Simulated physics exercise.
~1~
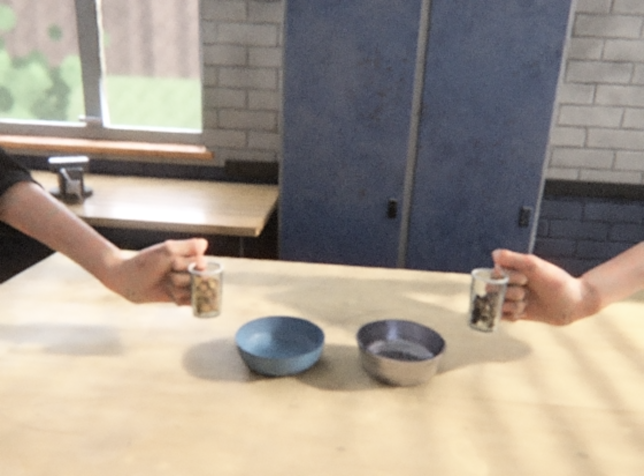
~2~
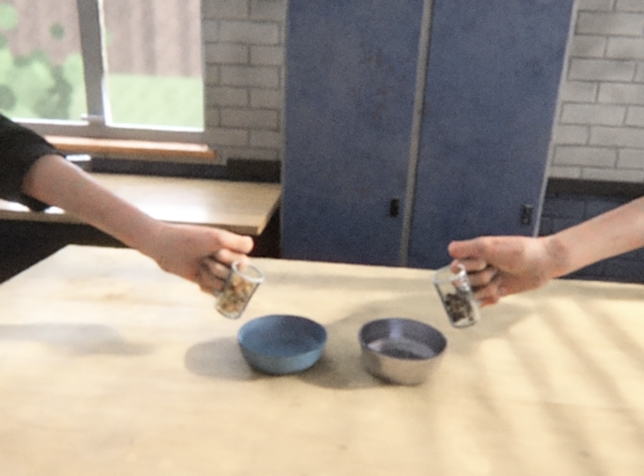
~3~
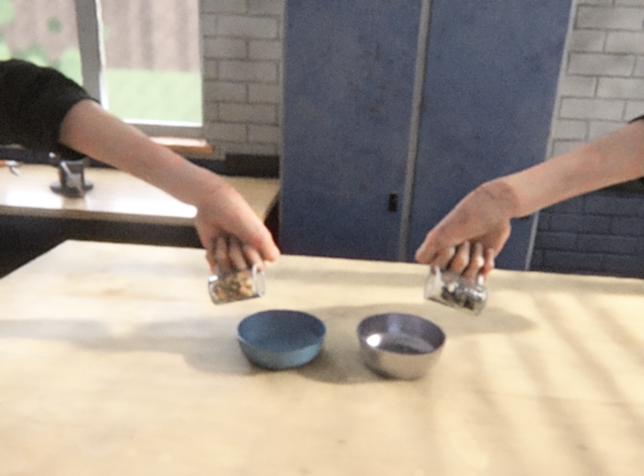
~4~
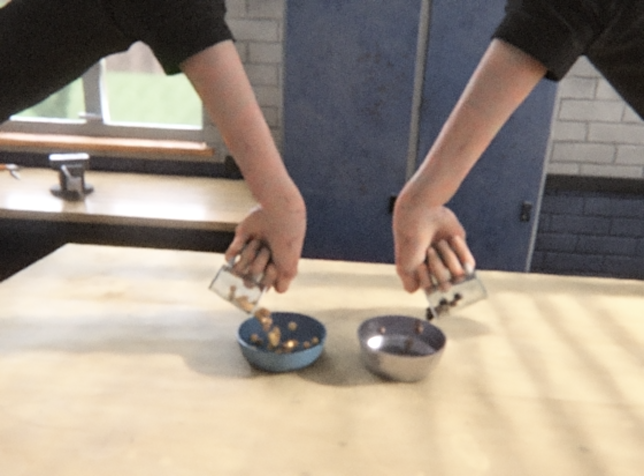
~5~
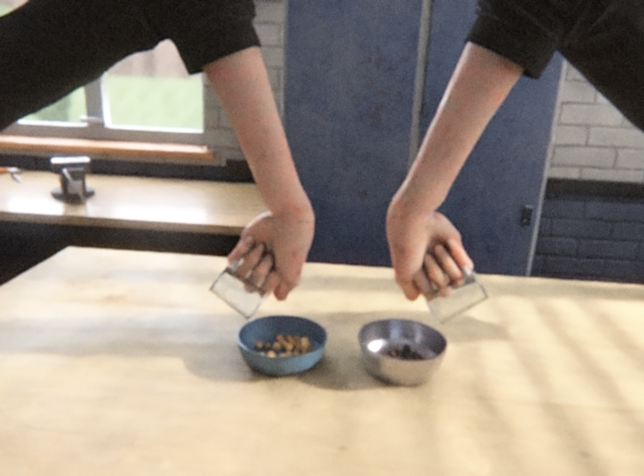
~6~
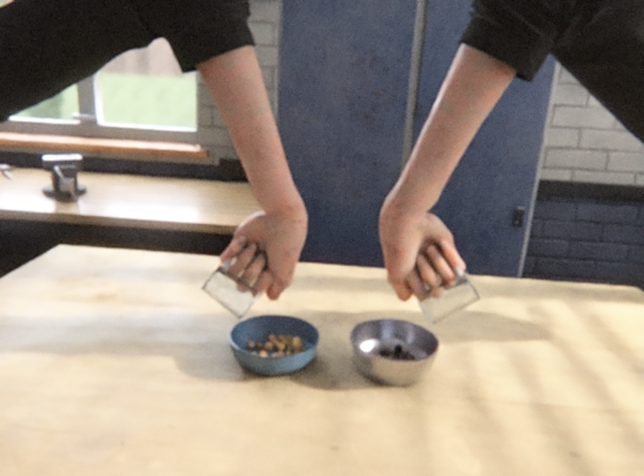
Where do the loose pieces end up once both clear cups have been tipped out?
The pieces from the left cup all land in the blue bowl, and those from the right cup all land in the grey bowl, with none scattered on the table.
